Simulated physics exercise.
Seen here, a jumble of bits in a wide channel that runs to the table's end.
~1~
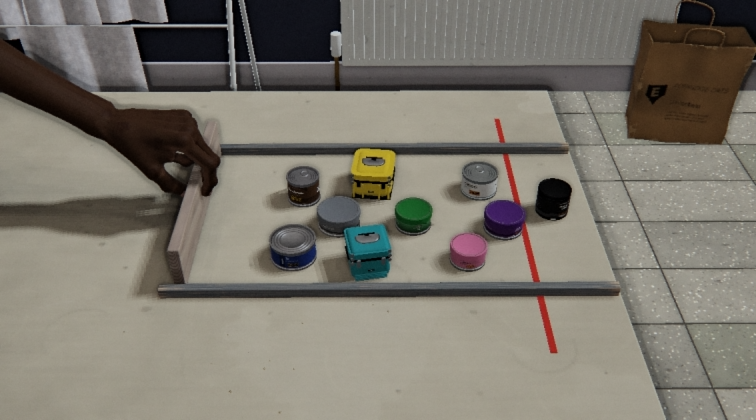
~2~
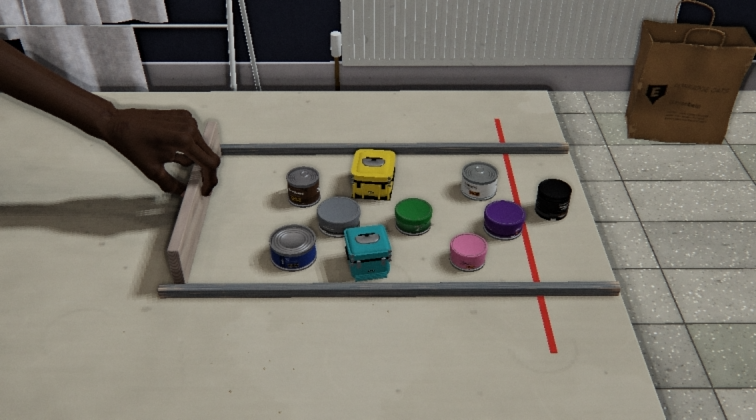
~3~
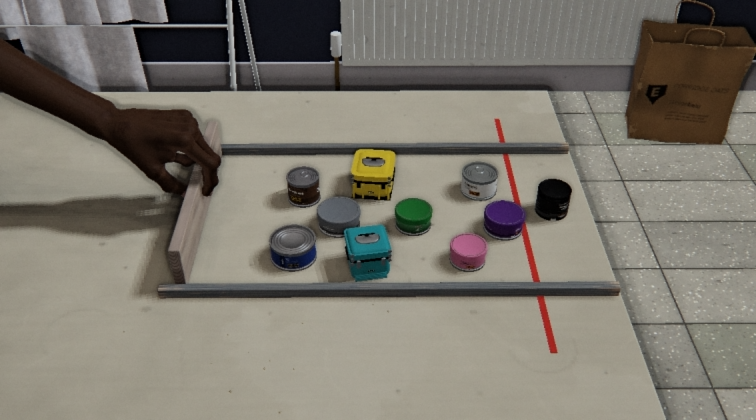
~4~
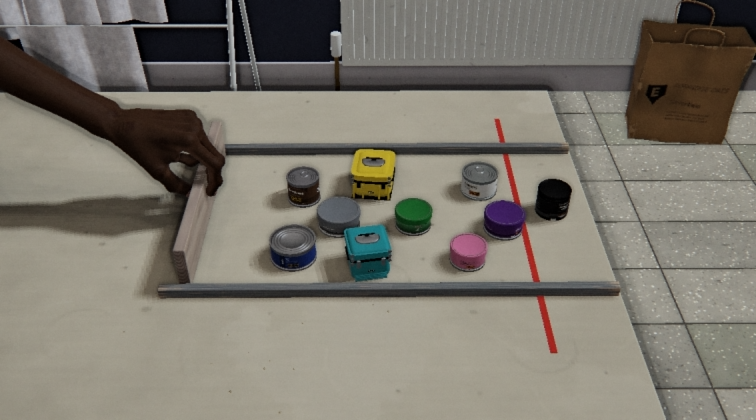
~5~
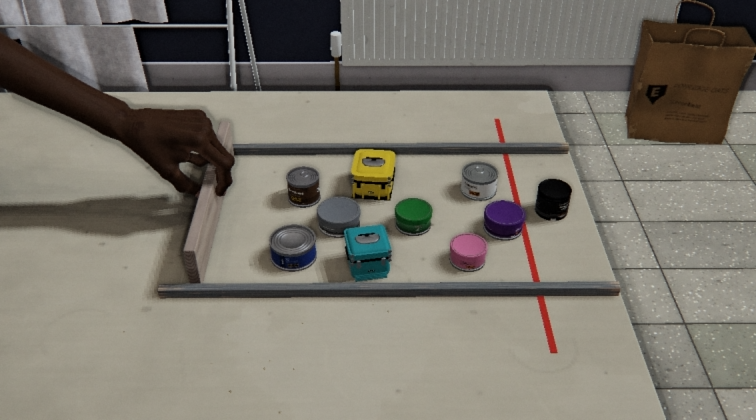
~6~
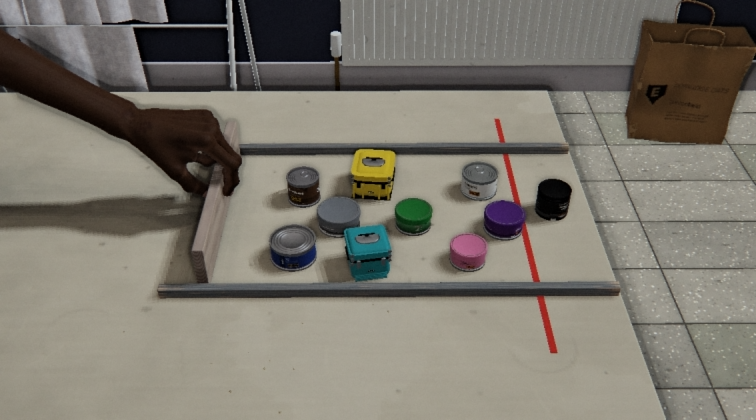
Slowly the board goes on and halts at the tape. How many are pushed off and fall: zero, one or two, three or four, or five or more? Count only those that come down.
Outcome: The number that fall off is one or two.
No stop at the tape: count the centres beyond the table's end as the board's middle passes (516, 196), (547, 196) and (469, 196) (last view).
In that order 1, 5 and 0.
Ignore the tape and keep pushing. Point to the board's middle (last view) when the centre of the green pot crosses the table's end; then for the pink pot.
Its middle is around (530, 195) and around (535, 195).
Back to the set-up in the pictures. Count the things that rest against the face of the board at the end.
It touches 5.
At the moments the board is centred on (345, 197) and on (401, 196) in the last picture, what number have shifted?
At the one place 5, at the other 7.
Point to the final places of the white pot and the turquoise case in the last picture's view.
Near (564, 181) and (557, 262).
Soon after, none off yet; black tub at rest near (553, 200); purple tin at rest near (504, 220); white pot at rest near (479, 181).
In the end, the number that fall off is one or two; gone, black tub.
